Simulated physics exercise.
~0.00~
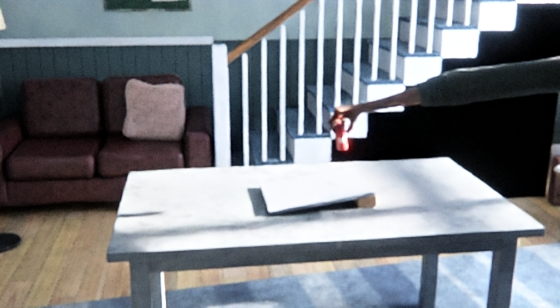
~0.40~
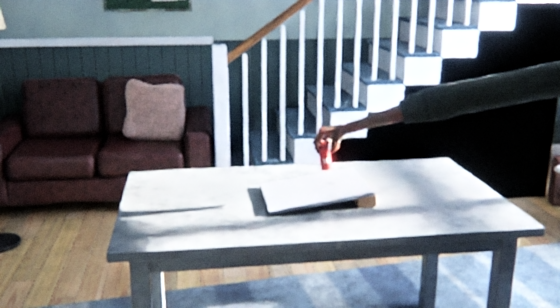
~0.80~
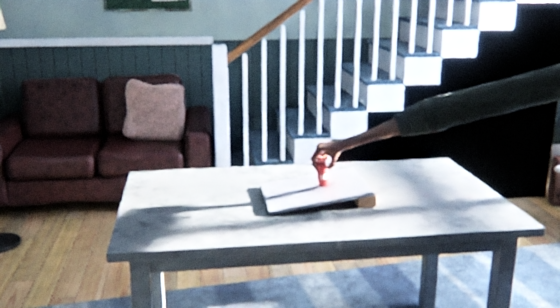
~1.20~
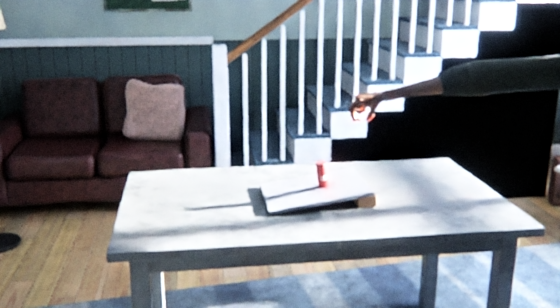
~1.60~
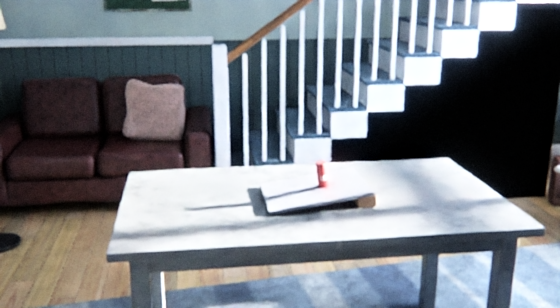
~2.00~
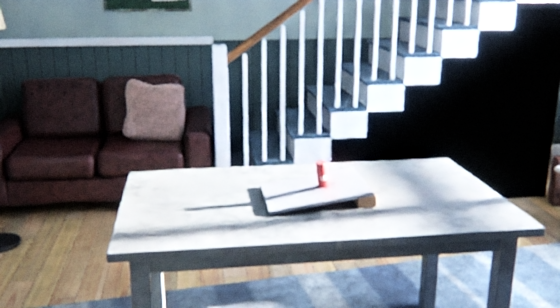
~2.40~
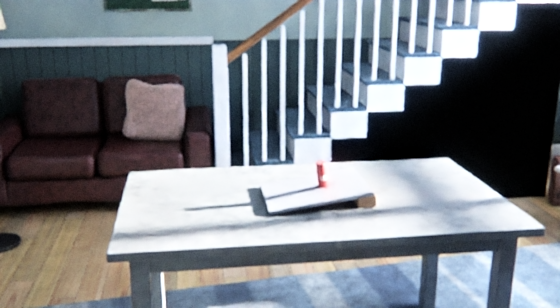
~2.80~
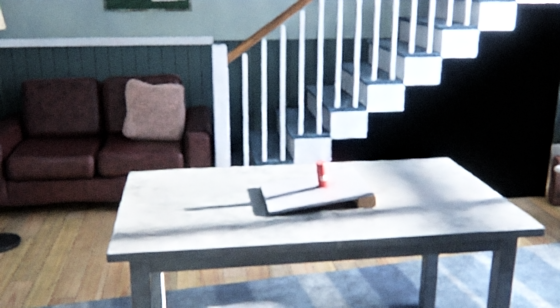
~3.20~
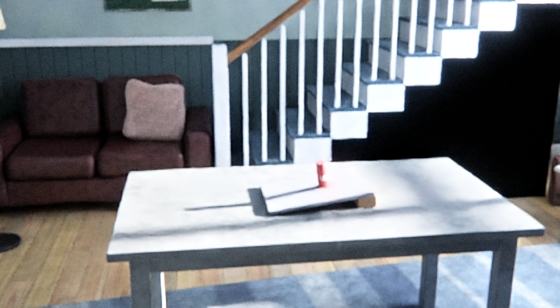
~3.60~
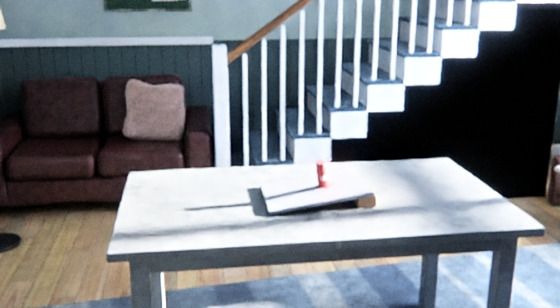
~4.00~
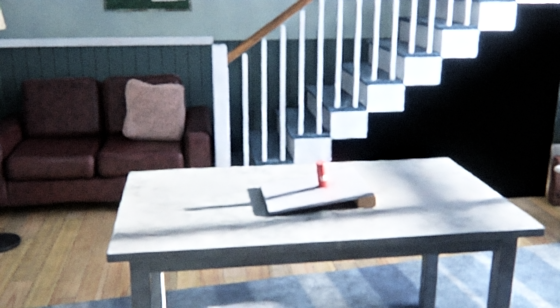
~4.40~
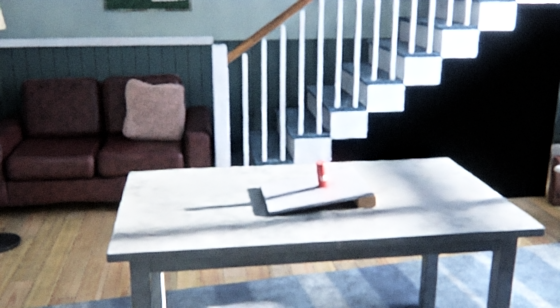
At the start, an arm reaches in from the right, holding a small red object above a white table where a pale board rests tilted on a block. Behind the table are a dark red sofa with a cushion and a white-railed staircase. The hand moves left and down, then sets the red object on the sloping board. It lets go, draws back to the right and leaves the view. Left to itself, the red object stays where it was put, leaning slightly, neither sliding nor tipping over. It ends still standing on the board, with everything at rest.
